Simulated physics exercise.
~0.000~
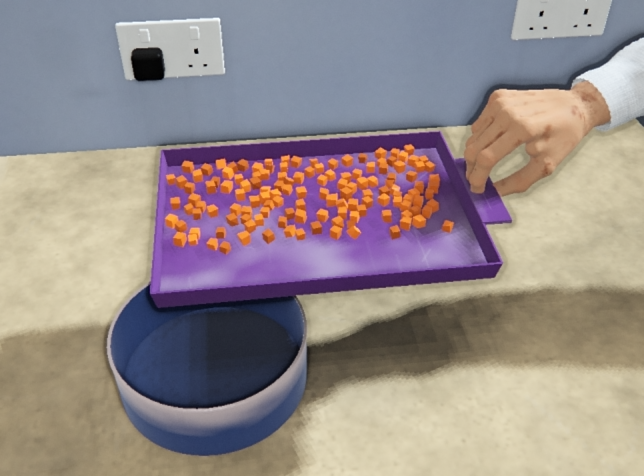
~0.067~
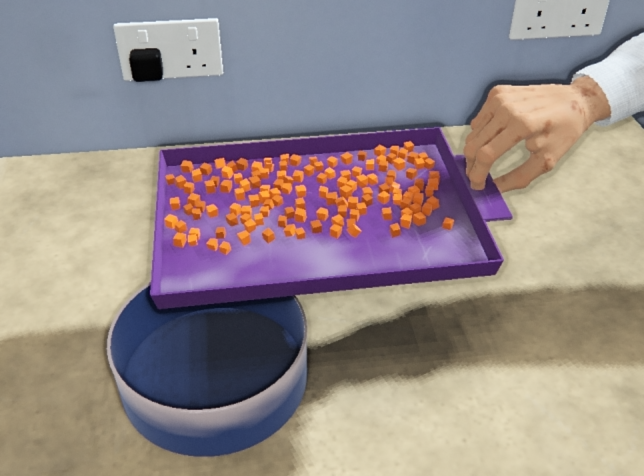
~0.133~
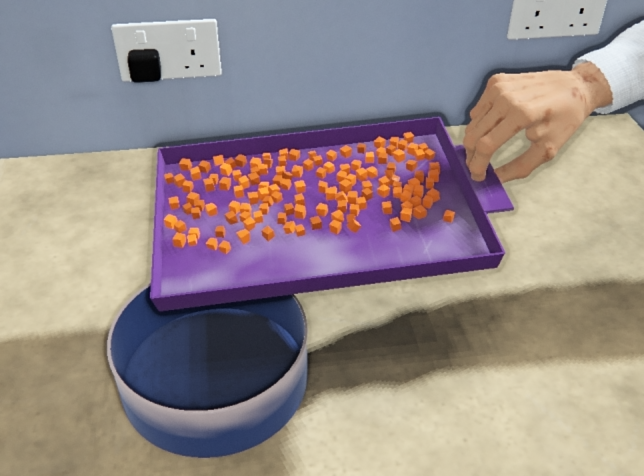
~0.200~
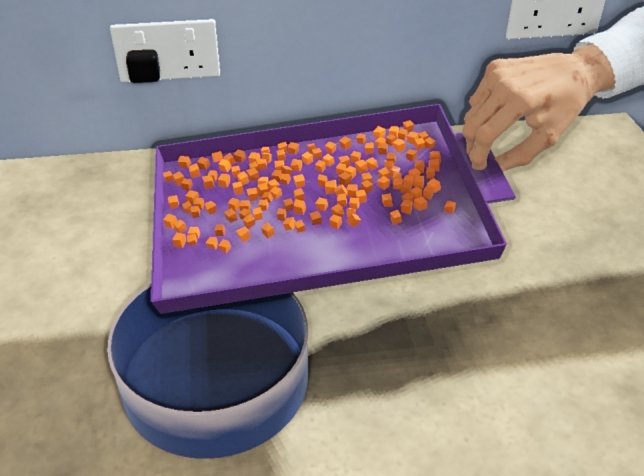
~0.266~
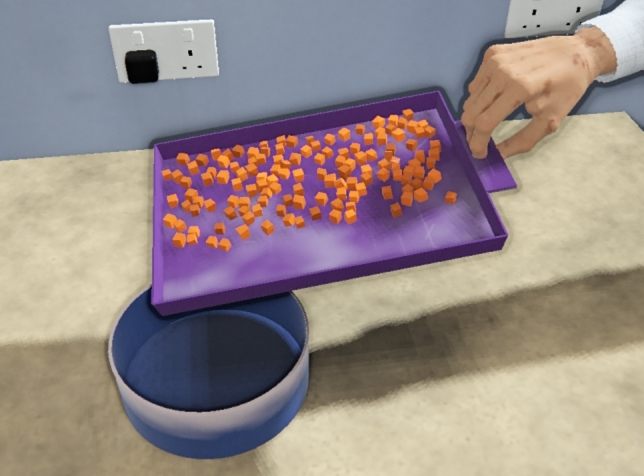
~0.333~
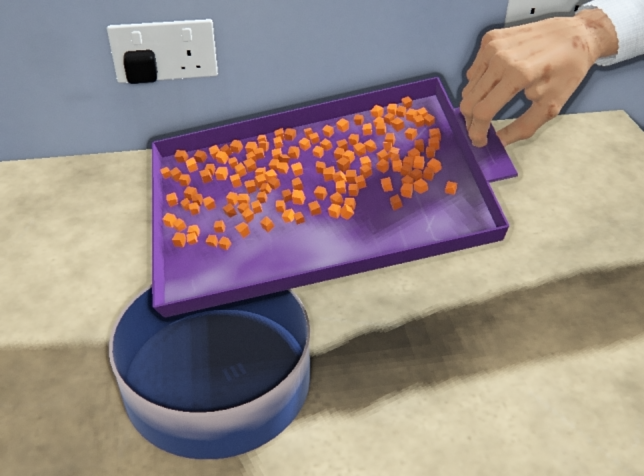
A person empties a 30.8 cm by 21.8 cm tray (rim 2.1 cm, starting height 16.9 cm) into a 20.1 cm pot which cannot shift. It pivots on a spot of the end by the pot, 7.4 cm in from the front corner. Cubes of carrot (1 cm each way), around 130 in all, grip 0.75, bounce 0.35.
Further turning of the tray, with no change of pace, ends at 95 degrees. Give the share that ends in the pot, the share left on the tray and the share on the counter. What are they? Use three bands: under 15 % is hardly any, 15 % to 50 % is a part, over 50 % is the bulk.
Shares - pot: The bulk; left on the tray: Hardly any; counter: A part.
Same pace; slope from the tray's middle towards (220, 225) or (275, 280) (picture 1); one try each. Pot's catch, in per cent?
About 20 per cent on the first try and 70 per cent on the second.
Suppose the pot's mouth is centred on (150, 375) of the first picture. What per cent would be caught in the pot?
The share would be some 95 per cent.
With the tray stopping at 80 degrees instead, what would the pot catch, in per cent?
Then about 15 per cent.
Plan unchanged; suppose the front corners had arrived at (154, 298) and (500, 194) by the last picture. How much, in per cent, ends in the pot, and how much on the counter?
The pot gets 35 and the counter 60.
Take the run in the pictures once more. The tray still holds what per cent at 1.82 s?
Close to 65 in a hundred parts of the load.
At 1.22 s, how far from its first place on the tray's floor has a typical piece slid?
By then it sits near 18 cm from where it began.
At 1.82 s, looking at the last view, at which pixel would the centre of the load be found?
The middle of the load should be near (163, 296) then.
After 1.22 s, tilt 50 degrees; the tray holds 95 %, the pot 0 %.
Then, at 1.82 s, tilt 76 degrees; the tray holds 65 %, the pot 15 %.
After 2.46 s, tilt 95 degrees; the tray holds 15 %, the pot 60 %.
By 3.5 s all is still; pot 75 %, tray 0 %, counter 25 %.
